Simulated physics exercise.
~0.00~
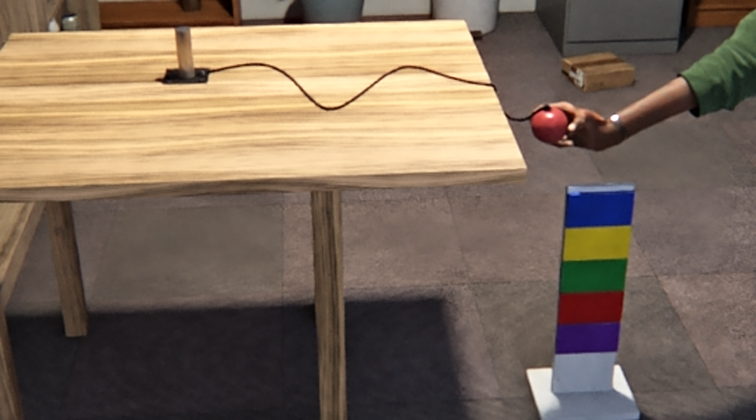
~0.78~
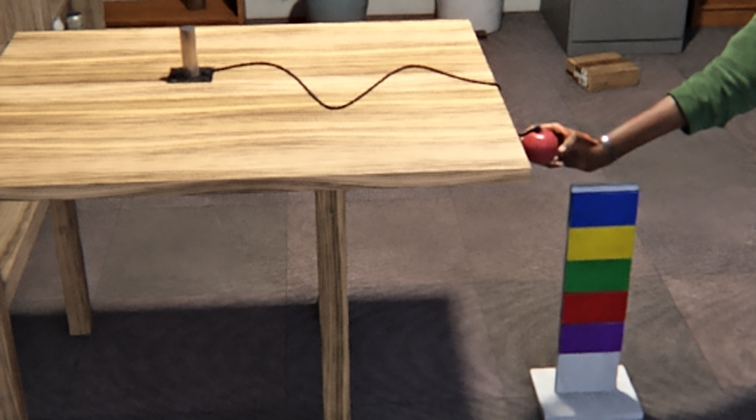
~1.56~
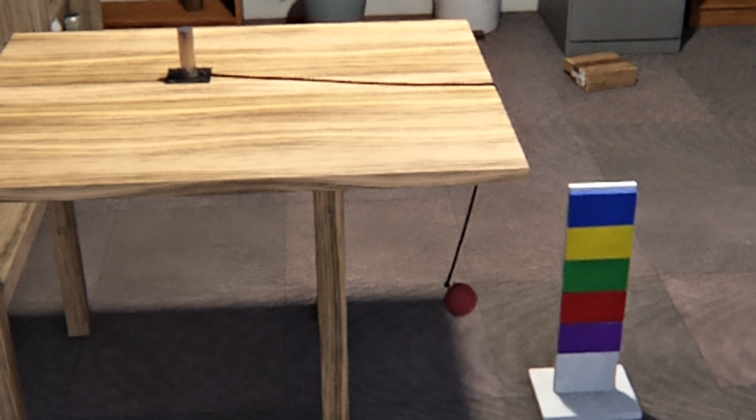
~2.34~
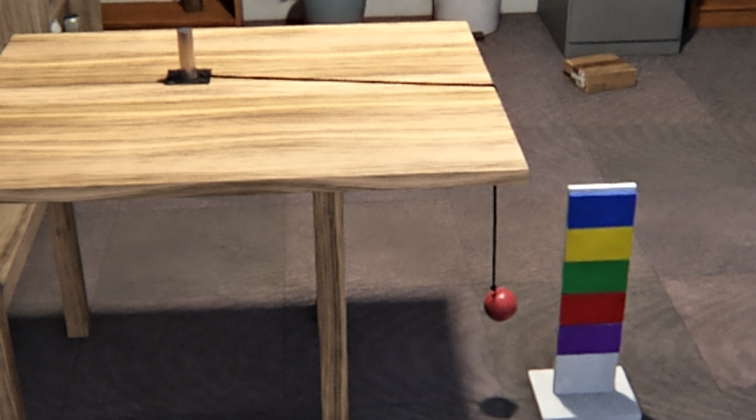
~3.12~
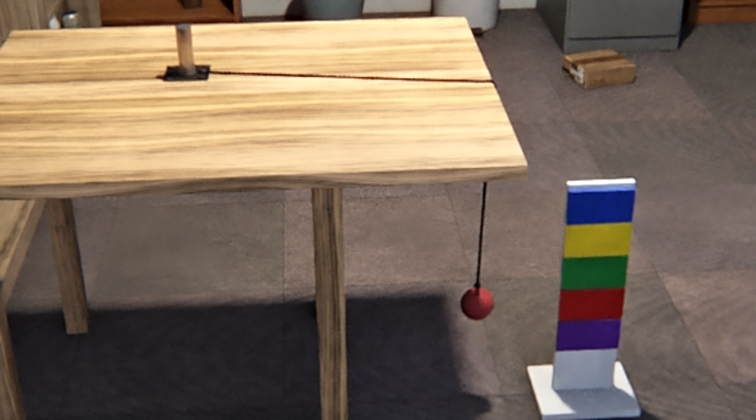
Red apple released by a hand beyond a desk edge, dropping on its tethered shoelace and swinging level with the red band.
